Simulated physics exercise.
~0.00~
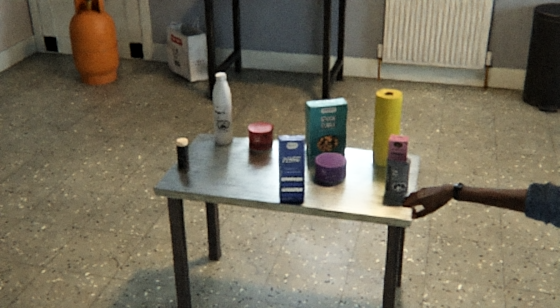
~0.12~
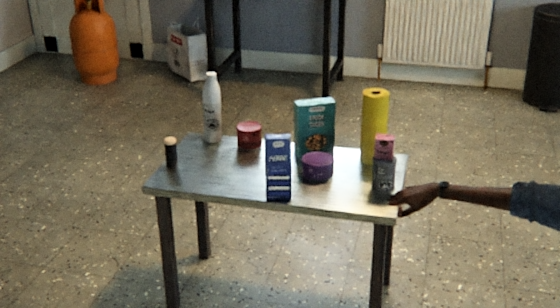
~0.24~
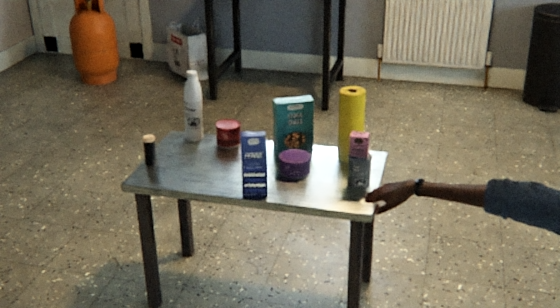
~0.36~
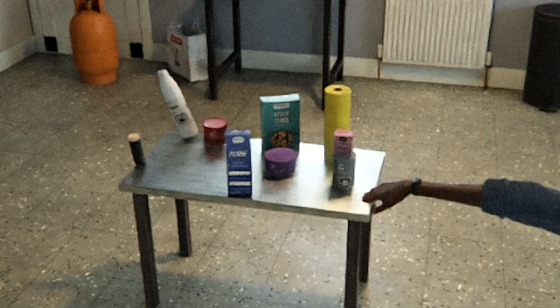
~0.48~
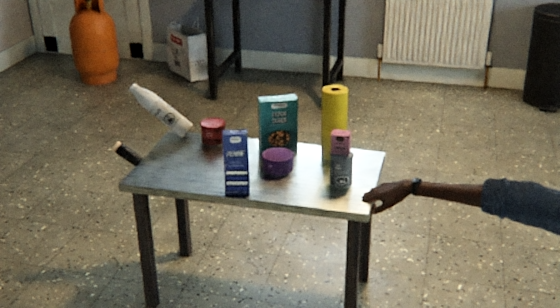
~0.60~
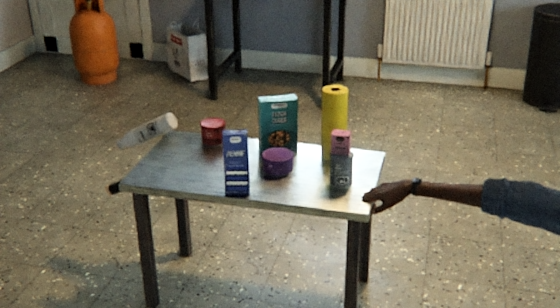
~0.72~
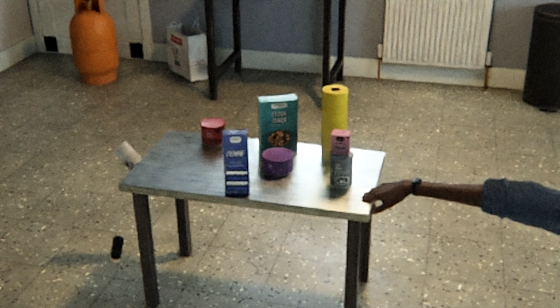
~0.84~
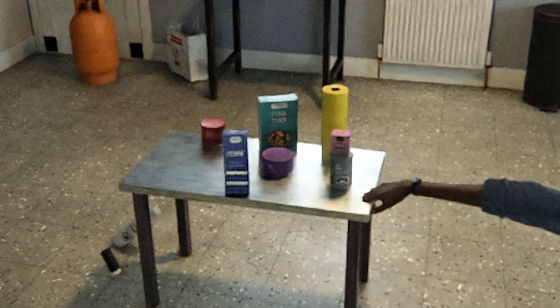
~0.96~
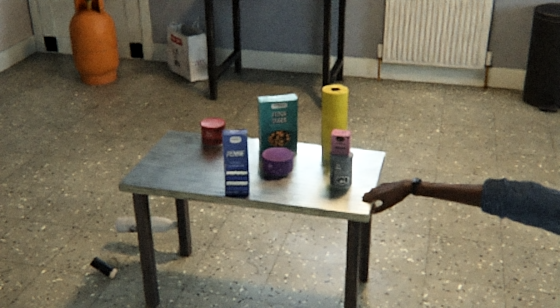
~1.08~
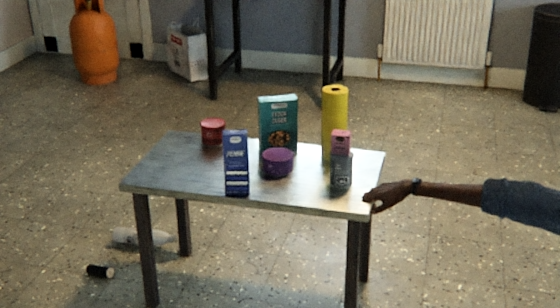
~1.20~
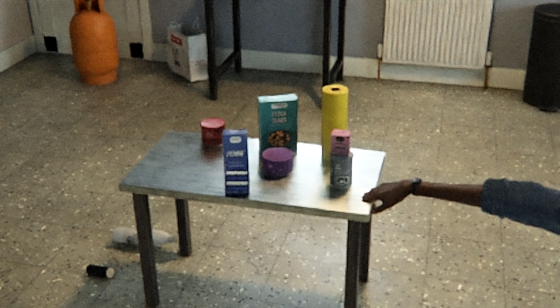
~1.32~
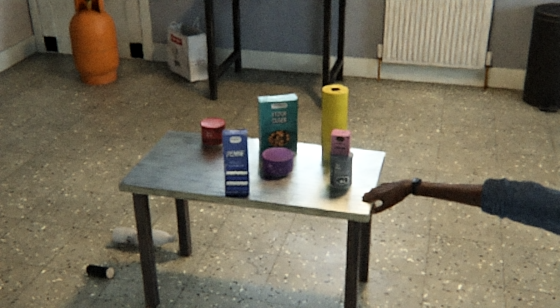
A hand shoves the table left, and the white bottle and black shaker topple off.
